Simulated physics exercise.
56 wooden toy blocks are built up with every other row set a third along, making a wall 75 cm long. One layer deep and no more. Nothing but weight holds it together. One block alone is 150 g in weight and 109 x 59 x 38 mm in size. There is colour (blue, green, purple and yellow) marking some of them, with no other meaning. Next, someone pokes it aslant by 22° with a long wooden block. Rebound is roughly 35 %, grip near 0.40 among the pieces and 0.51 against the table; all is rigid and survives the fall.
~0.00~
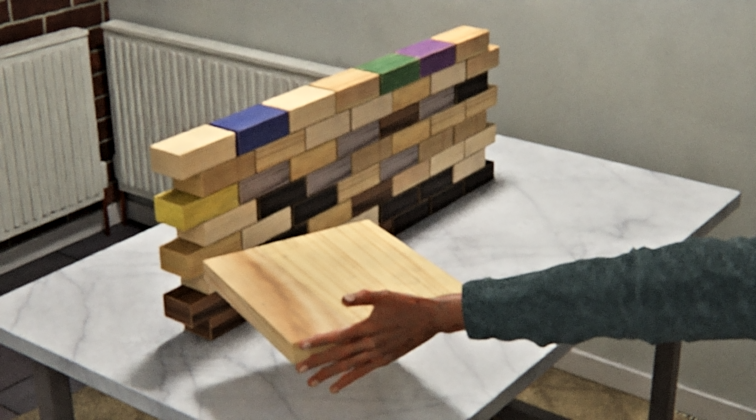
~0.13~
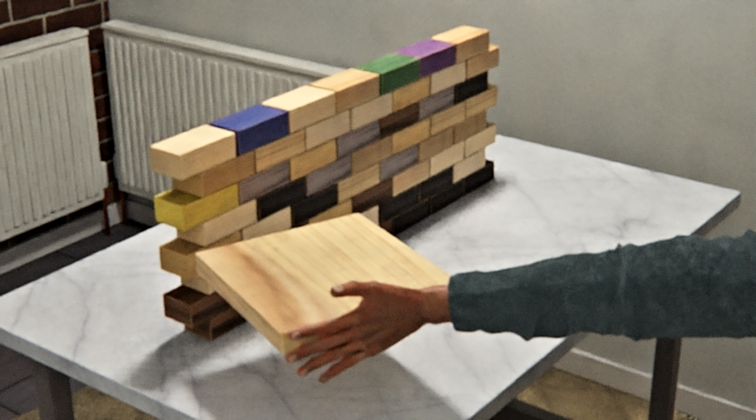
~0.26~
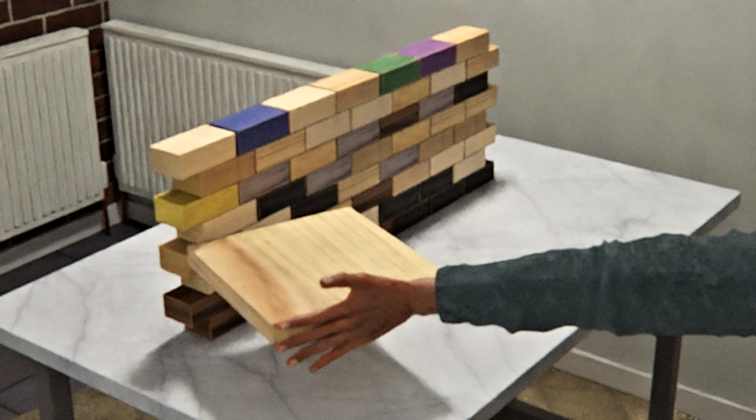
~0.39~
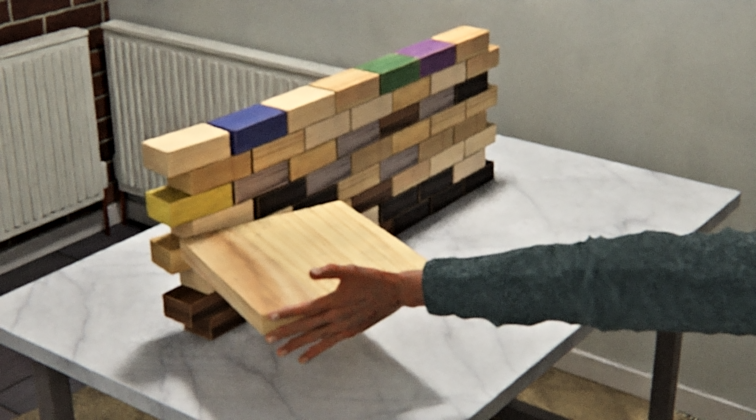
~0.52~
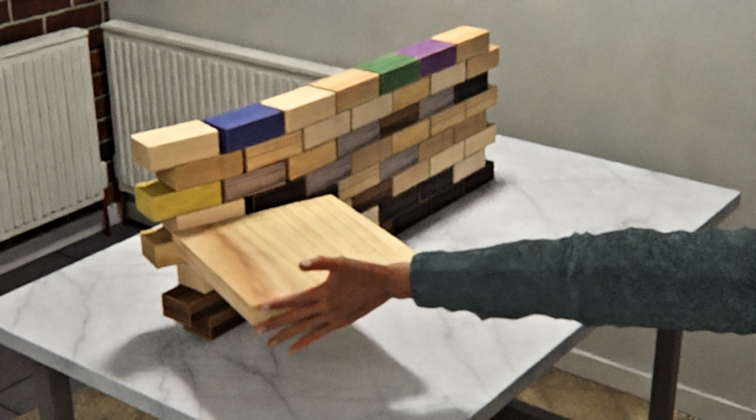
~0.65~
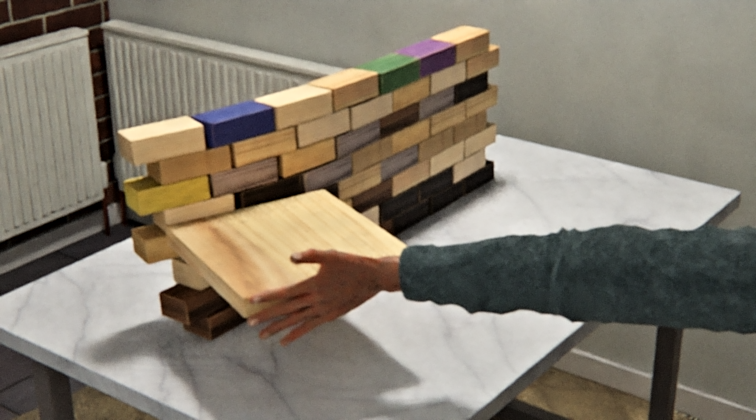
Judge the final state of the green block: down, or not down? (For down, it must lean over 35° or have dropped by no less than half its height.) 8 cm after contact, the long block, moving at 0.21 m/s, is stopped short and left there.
It ends up still high.
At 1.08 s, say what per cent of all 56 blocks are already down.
30 per cent at that moment.
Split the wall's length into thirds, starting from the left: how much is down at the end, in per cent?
Left third 70 percent, middle third 10 percent, right third 0 percent.
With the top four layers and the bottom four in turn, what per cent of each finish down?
Top: 40%, bottom: 10%.
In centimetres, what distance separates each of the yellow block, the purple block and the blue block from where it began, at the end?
Roughly yellow 34 cm, purple 0 cm, blue 136 cm.
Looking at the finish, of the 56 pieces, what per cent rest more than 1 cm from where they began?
30 % shifted.
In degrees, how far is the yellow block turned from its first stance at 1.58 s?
Angle from initial pose, roughly 90 deg - estimate.
After 0.90 s, 5 of the 56 blocks down; green block unmoved; yellow block leaning 27°, 31 mm lower.
After 1.08 s, 16 of the 56 blocks down; green block unmoved; yellow block leaning 70°, 15 cm lower.
After 1.58 s, 16 of the 56 blocks down; green block unmoved; blue block upside down.
At rest (2.3 s), 16 of the 56 blocks down; green block unmoved; yellow block on its side; blue block on its side. As the last picture would show them, middles, green block near (387, 74), yellow block near (126, 248).
